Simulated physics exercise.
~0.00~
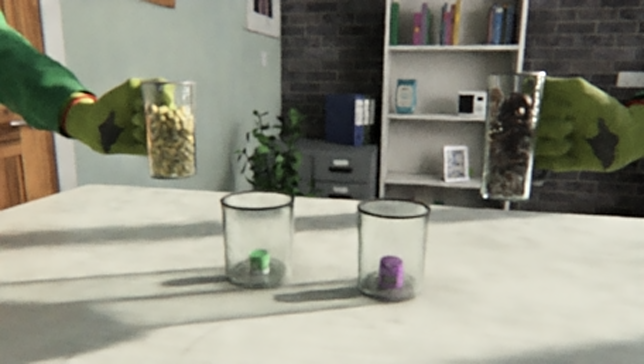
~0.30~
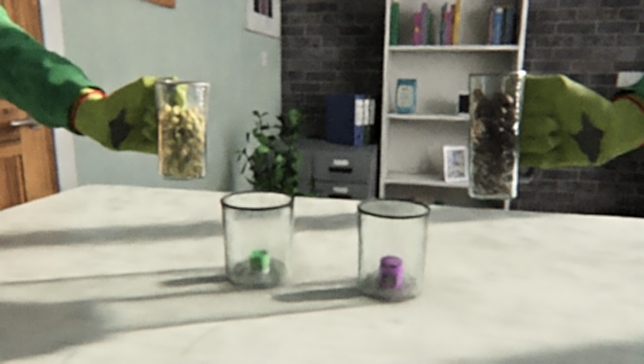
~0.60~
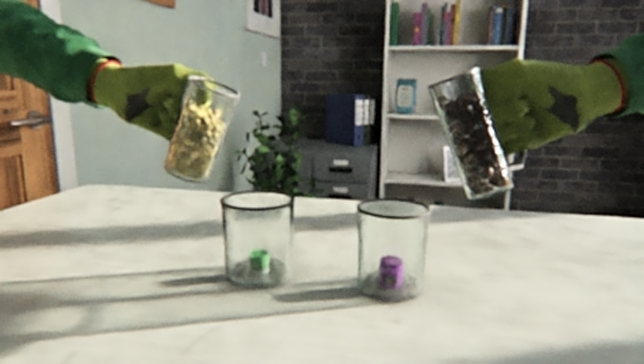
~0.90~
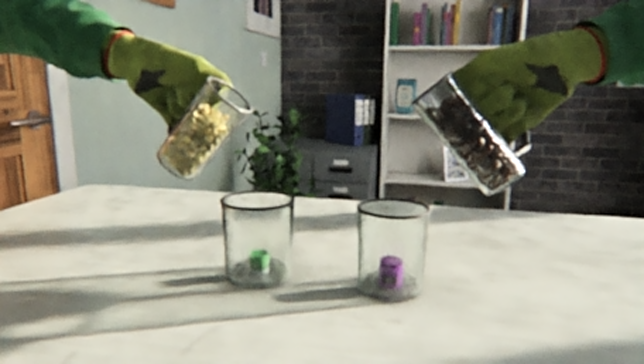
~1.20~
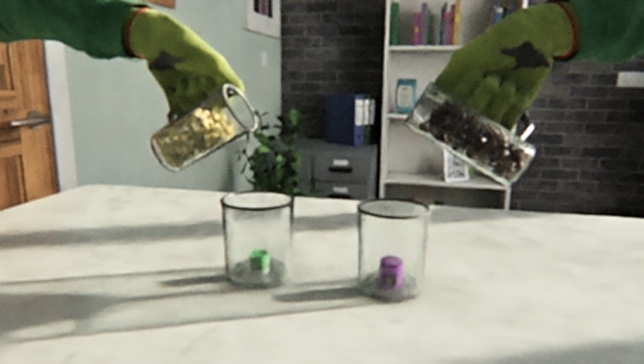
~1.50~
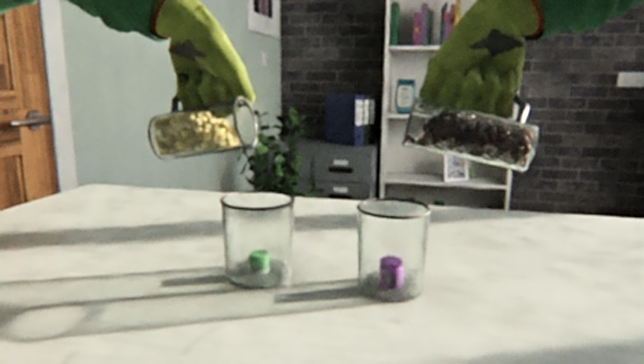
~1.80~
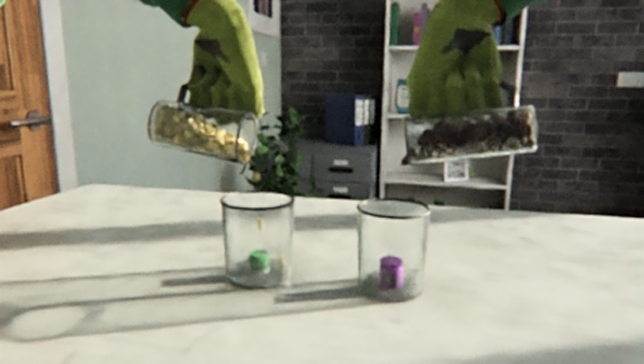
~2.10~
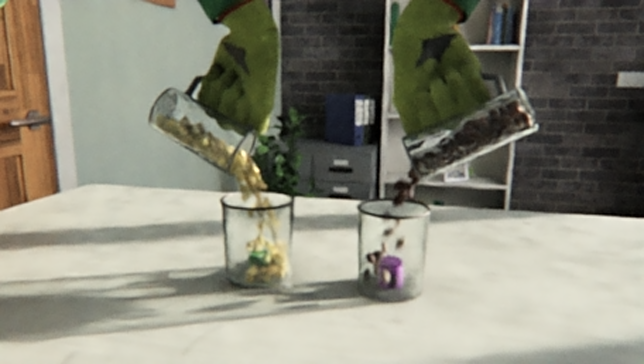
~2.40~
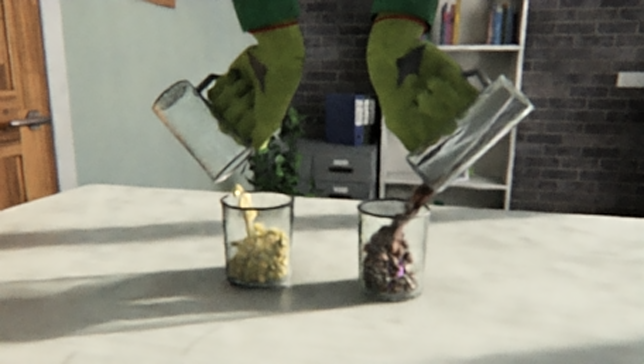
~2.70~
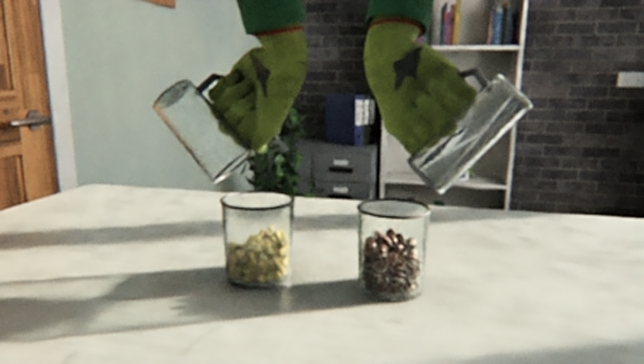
Two green-gloved hands hold clear cups above a pale table, the left cup filled with yellowish pieces and the right with dark brown ones. Below stand two clear glasses, a small green object in the left and a purple one in the right. The hands move inward and tip the cups onto their sides. A few yellowish pieces drop first, then both cups pour steadily into the glasses, the pieces gathering around the objects. The hands tilt the cups further until they are empty, leaving both glasses about half full and both objects hidden.
